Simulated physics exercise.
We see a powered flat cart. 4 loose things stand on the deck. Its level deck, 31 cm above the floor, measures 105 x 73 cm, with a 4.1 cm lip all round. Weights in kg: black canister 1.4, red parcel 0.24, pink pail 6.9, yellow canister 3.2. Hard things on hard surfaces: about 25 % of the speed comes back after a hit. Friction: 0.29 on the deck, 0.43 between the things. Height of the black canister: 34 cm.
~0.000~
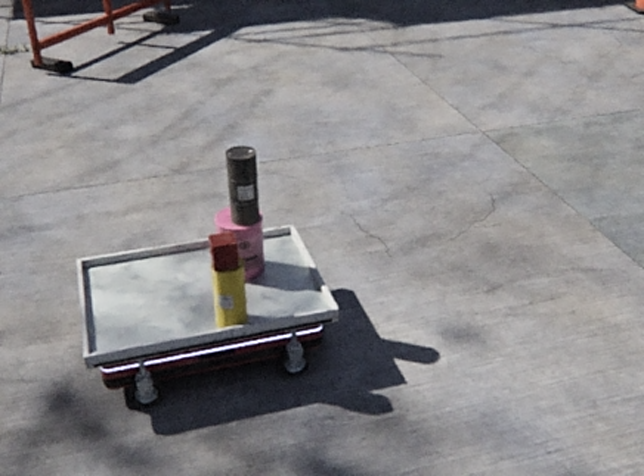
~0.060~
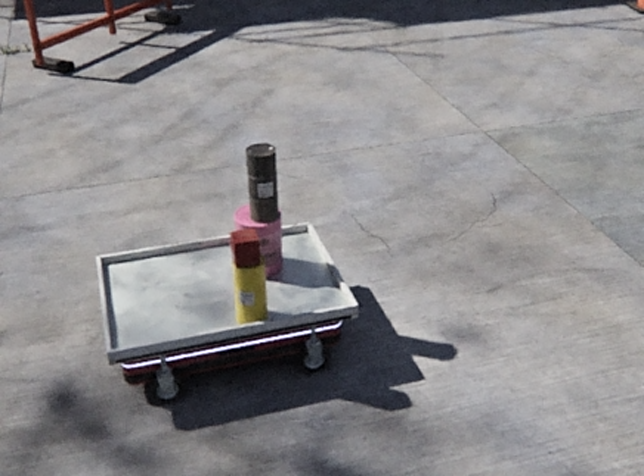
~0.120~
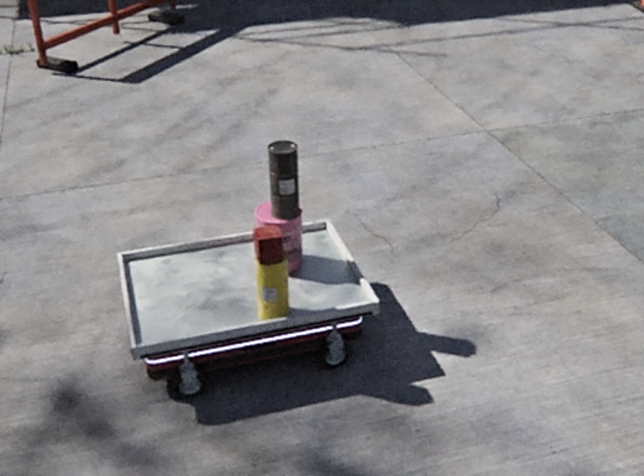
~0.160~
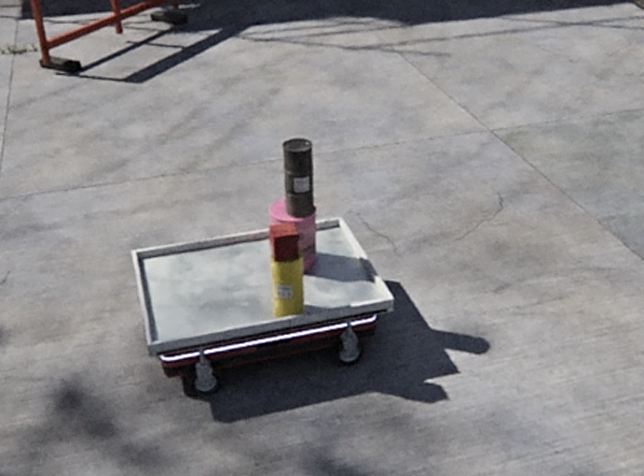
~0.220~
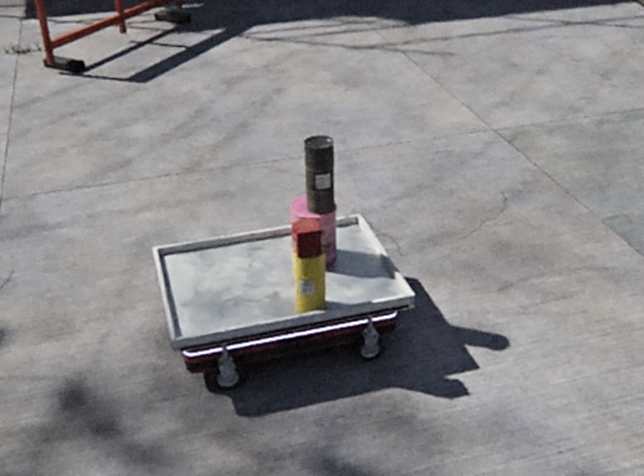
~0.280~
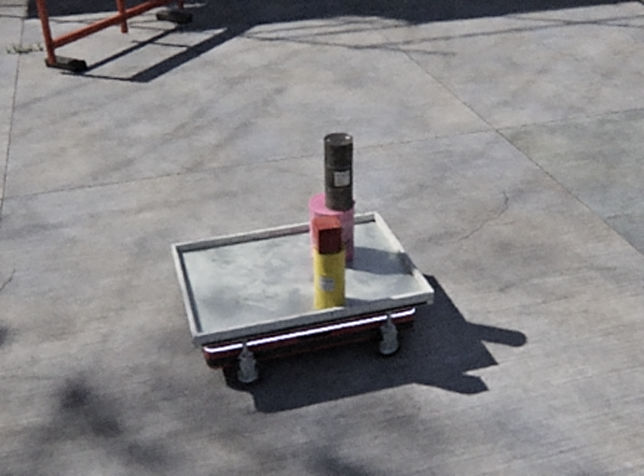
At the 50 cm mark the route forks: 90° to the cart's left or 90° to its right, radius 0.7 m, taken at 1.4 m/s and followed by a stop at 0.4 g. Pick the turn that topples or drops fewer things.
Fewer things are lost with the right turn.
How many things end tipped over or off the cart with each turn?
Turning left 3, turning right 1.
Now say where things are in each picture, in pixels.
In the first picture, cart 0 cm along; black canister (243, 186); red parcel (224, 251).
In the second picture, cart 8 cm along; yellow canister (250, 289).
In the third picture, cart 17 cm along; yellow canister (273, 286).
In the fourth picture, cart 22 cm along; yellow canister (288, 283).
In the fifth picture, cart 31 cm along; yellow canister (310, 279).
In the sixth picture, cart 39 cm along; black canister (339, 173); red parcel (327, 235).
Turning left. Around 0.78 s, cart 109 cm along, turned 36°; red parcel now off the cart; black canister shifted 26 cm near (448, 133); pink pail shifted 24 cm.
Around 1.08 s, cart 151 cm along, turned 71°; black canister and yellow canister now off the cart; pink pail at 11° to upright.
Around 1.48 s, cart 204 cm along, turned 90°; pink pail at 5° to upright.
Finally (2.2 s), off the cart, black canister, red parcel and yellow canister; not toppled but over 10 cm from the start, pink pail. Final places as that camera would see them, red parcel near (551, 266).
Turning right instead, black canister tipped over or off the cart, 1 of 4 in all.
